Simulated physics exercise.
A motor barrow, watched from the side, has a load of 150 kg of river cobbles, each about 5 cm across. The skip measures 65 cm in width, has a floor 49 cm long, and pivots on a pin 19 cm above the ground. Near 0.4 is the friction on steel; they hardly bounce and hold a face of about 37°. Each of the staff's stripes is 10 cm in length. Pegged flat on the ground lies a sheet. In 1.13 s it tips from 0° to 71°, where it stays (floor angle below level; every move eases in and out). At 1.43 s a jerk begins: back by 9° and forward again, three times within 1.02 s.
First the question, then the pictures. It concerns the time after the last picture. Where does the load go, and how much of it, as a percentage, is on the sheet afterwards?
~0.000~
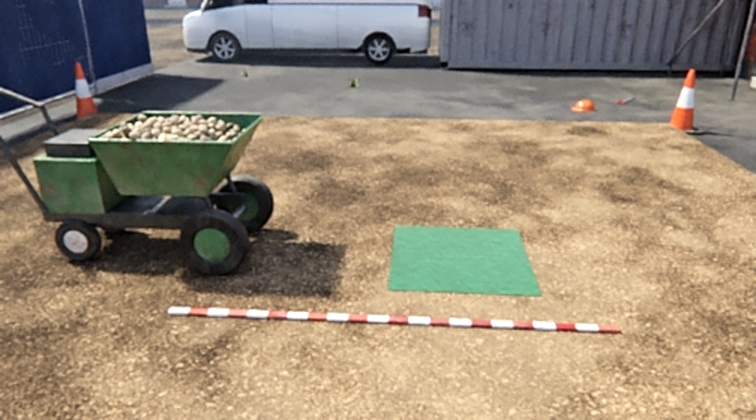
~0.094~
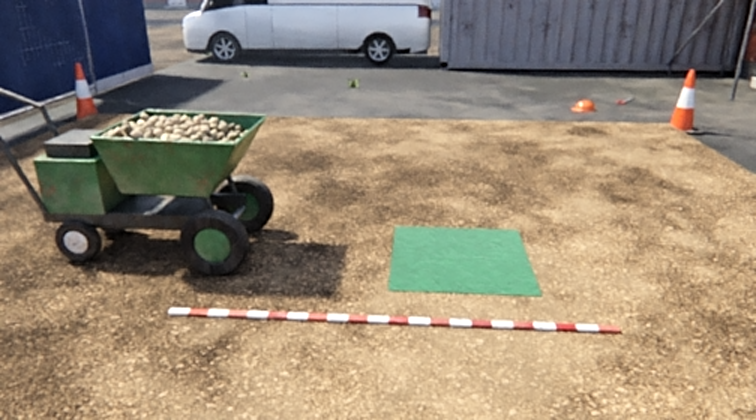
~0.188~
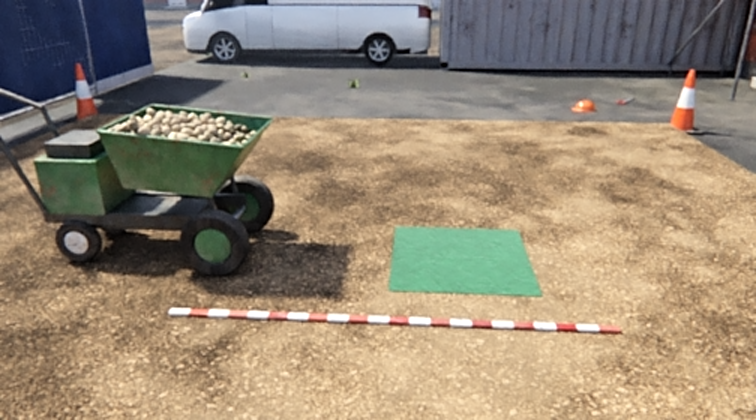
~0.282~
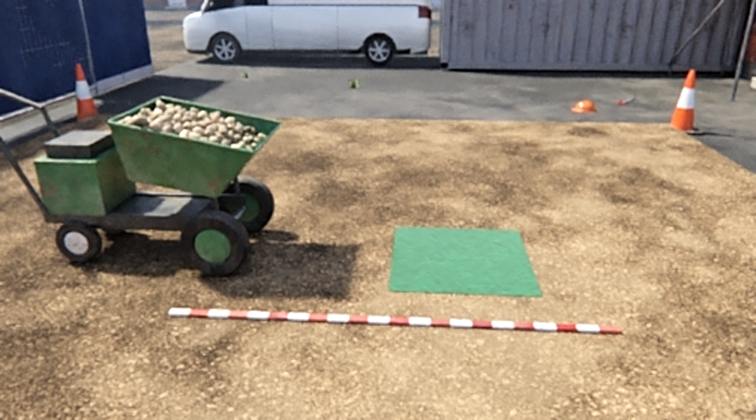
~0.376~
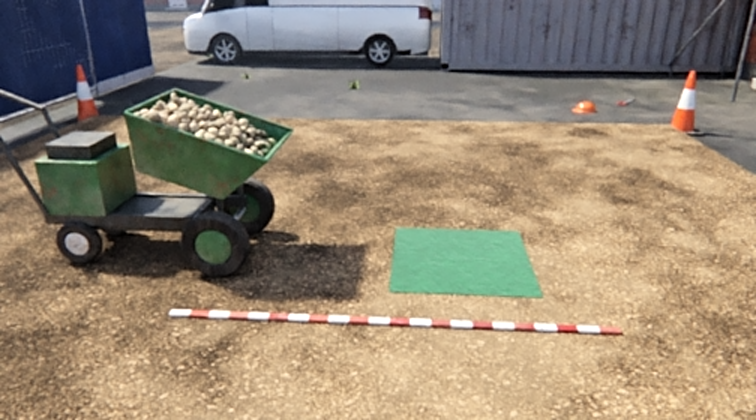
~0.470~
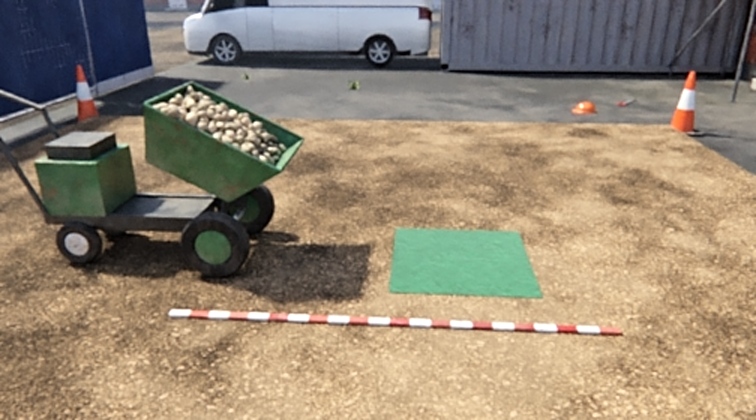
About 25 per cent of the load is there afterwards.
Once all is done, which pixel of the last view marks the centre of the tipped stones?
I'd point to around (368, 249).
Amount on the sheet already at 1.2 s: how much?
I'd say near 10 per cent at that time.
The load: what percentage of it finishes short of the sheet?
I'd put it near 65 per cent.
After 0.9 s the floor is at 60°; 100 % in the skip; the foremost stones are at (328, 199).
After 1.2 s the floor is at 71°; 63 % in the skip, 29 % short of the sheet, 8 % on the sheet, 1 % off the sheet elsewhere; the foremost stones are at (425, 257).
After 2.9 s the floor is at 71°; 13 % in the skip, 56 % short of the sheet, 25 % on the sheet, 6 % off the sheet elsewhere; the foremost stones are at (559, 264).
After 4.8 s the floor is at 71°; 2 % in the skip, 67 % short of the sheet, 25 % on the sheet, 6 % off the sheet elsewhere; the foremost stones are at (559, 264).
